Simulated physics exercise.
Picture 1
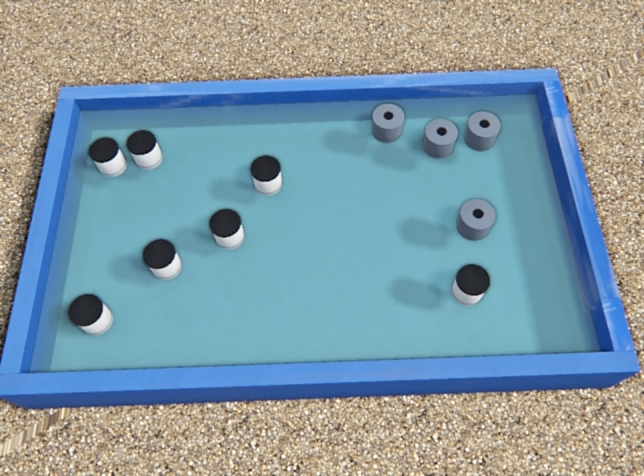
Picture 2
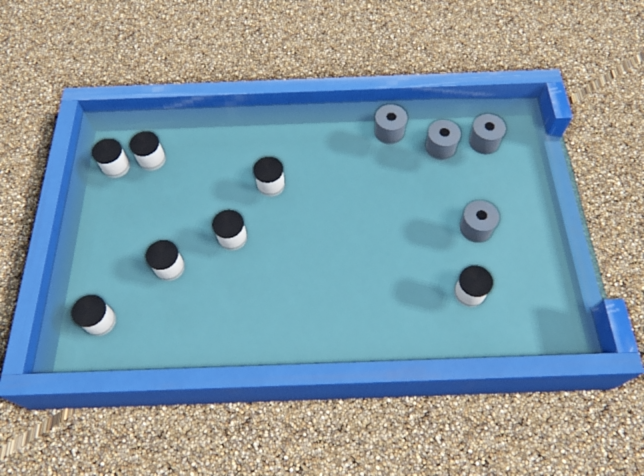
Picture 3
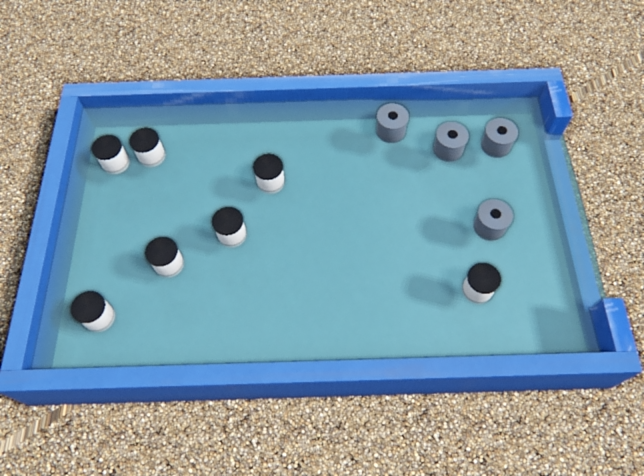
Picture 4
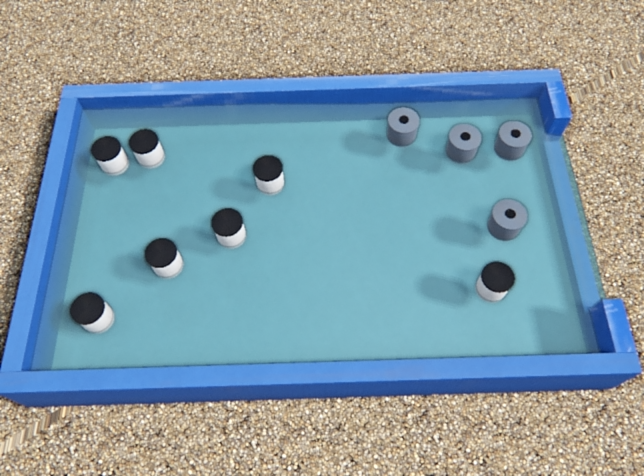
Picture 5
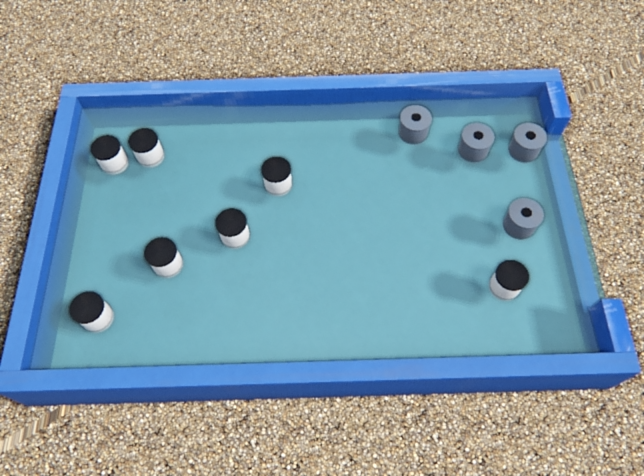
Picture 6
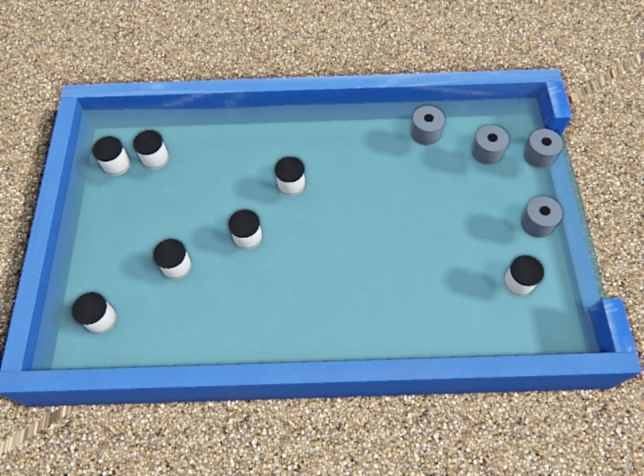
A blue-rimmed rectangular pool of teal water sits on pebbly ground, seen from above at an angle by a still camera. Six white tubs with black tops float across the left and middle, one more at lower right, and four grey ones with dark centres at right. A gap opens in the right wall, then the right-hand tubs drift steadily rightward, and some others follow slightly.
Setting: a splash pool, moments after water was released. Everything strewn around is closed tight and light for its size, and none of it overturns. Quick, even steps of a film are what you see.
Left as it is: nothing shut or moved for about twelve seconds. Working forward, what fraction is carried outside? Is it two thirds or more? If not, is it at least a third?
Center third.
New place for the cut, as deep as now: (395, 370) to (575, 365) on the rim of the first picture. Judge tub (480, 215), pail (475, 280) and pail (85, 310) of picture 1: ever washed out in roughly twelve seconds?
Result by object, in the order asked: Flushed / flushed / not flushed.
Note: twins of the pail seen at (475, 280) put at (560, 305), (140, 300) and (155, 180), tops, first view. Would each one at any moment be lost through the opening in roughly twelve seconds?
Sure - one by one that's out of the room, then in the room, then in the room.
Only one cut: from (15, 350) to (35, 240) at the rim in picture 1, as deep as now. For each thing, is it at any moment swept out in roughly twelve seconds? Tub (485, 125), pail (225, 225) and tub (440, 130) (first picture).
Remains, escapes, remains.
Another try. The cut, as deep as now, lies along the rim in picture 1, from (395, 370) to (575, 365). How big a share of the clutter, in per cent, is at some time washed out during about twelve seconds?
About 20 per cent.
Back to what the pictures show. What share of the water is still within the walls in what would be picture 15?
74 %.
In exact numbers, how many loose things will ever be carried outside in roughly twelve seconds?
The answer is 5.
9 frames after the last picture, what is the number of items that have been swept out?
By then the total stands at 4.
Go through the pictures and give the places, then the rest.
In the first picture, a tub at (478, 214) floats; a tub at (484, 124) floats; 0 of 11 have shifted.
In the second picture, a tub at (482, 216), afloat; a tub at (490, 127) floats; 0 of 11 have shifted.
In the third picture, a tub at (496, 214) floats, close to its start; a tub at (502, 131), afloat, close to its start; 4 of 11 have shifted.
In the fourth picture, a tub at (510, 214) floats, close to its start; a tub at (515, 134) floats, close to its start; 5 of 11 have shifted.
In the fifth picture, a tub at (526, 213) floats, a stride from its start; a tub at (530, 136) floats, a stride from its start; 6 of 11 have shifted.
In the sixth picture, a tub at (545, 211), afloat, a stride from its start; a tub at (546, 142), afloat, a stride from its start; 7 of 11 have shifted.
A moment on, 1 of 11 are out; 10 afloat.
Next, 4 of 11 are out; 7 afloat.
Later, 5 of 11 are out; 6 afloat.
In the end, 5 of 11 are out; 6 afloat.
